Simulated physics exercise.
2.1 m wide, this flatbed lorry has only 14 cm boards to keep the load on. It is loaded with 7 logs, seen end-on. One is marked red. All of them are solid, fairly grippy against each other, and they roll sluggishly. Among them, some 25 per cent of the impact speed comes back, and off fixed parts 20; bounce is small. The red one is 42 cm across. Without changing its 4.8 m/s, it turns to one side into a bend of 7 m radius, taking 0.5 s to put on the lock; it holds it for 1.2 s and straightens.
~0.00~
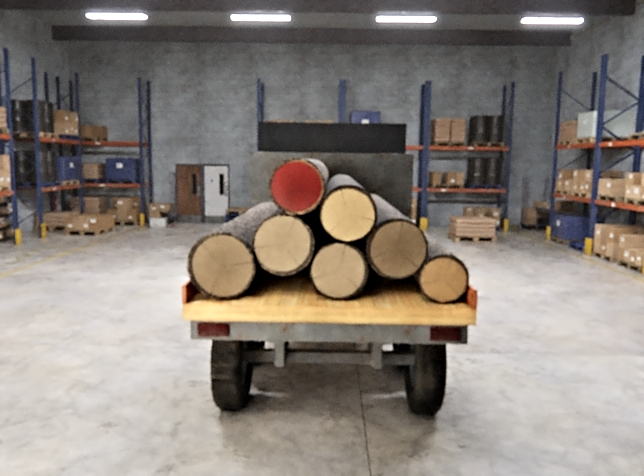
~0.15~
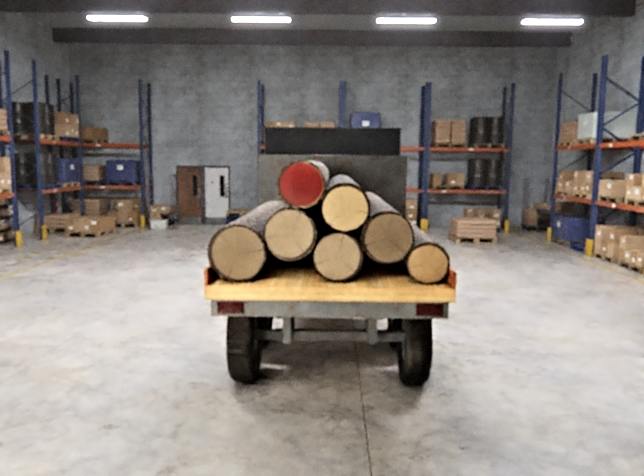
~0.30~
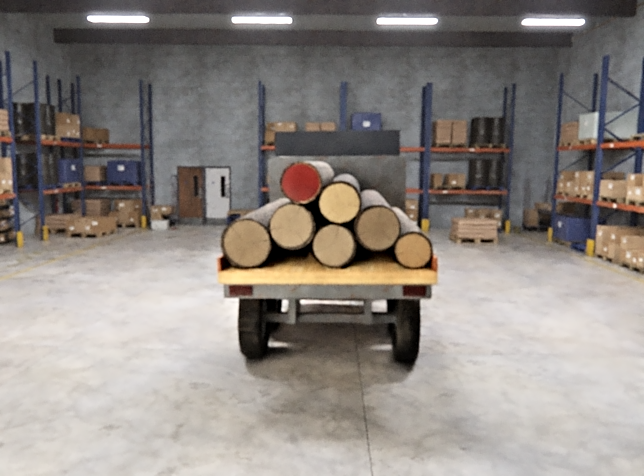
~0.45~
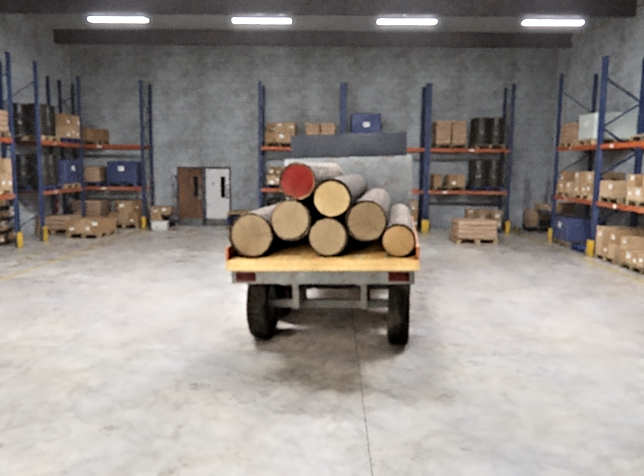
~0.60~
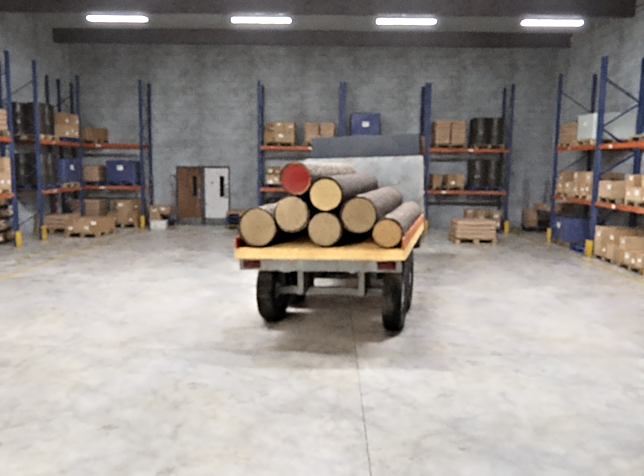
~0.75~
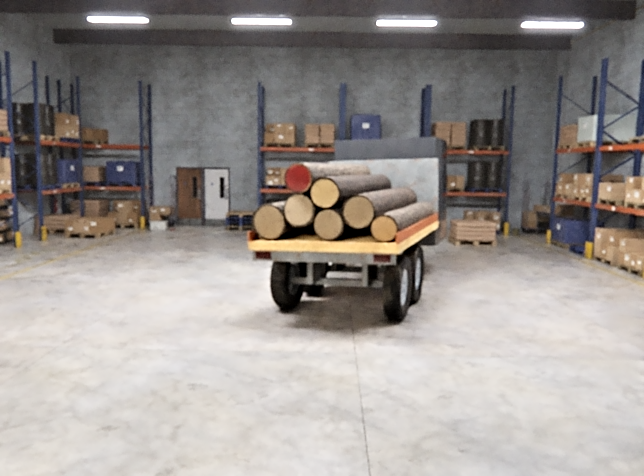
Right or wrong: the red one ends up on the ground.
Right.
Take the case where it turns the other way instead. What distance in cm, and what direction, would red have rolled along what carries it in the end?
Roughly 0 cm left.
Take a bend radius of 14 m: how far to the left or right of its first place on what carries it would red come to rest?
Result: Around 0 cm rightwards.
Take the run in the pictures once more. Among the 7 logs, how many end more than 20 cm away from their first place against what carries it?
Count: 1.
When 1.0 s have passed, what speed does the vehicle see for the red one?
Speed: Around 1.5 m/s.
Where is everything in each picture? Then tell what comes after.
In the first frame, red (297, 187); 3 of the 7 make up the bottom layer.
In the second frame, red (301, 185); the deck is level.
In the third frame, red (301, 183); the deck slopes 1° down to the left.
In the fourth frame, red (297, 181); the deck slopes 2° down to the left.
In the fifth frame, red (296, 179); the deck slopes 2° down to the left.
In the sixth frame, red (298, 178); the deck slopes 2° down to the left.
By 1.0 s, red is up on others, 50 cm from the left edge, rolling left; 0 gone from the deck.
By 1.3 s, red is up on others, 10 cm from the left edge, rolling left; 0 gone from the deck.
By 1.5 s, red is over the left board and falling; 1 gone from the deck.
Finally (2.3 s), red is over the left board and gone; 1 gone from the deck.
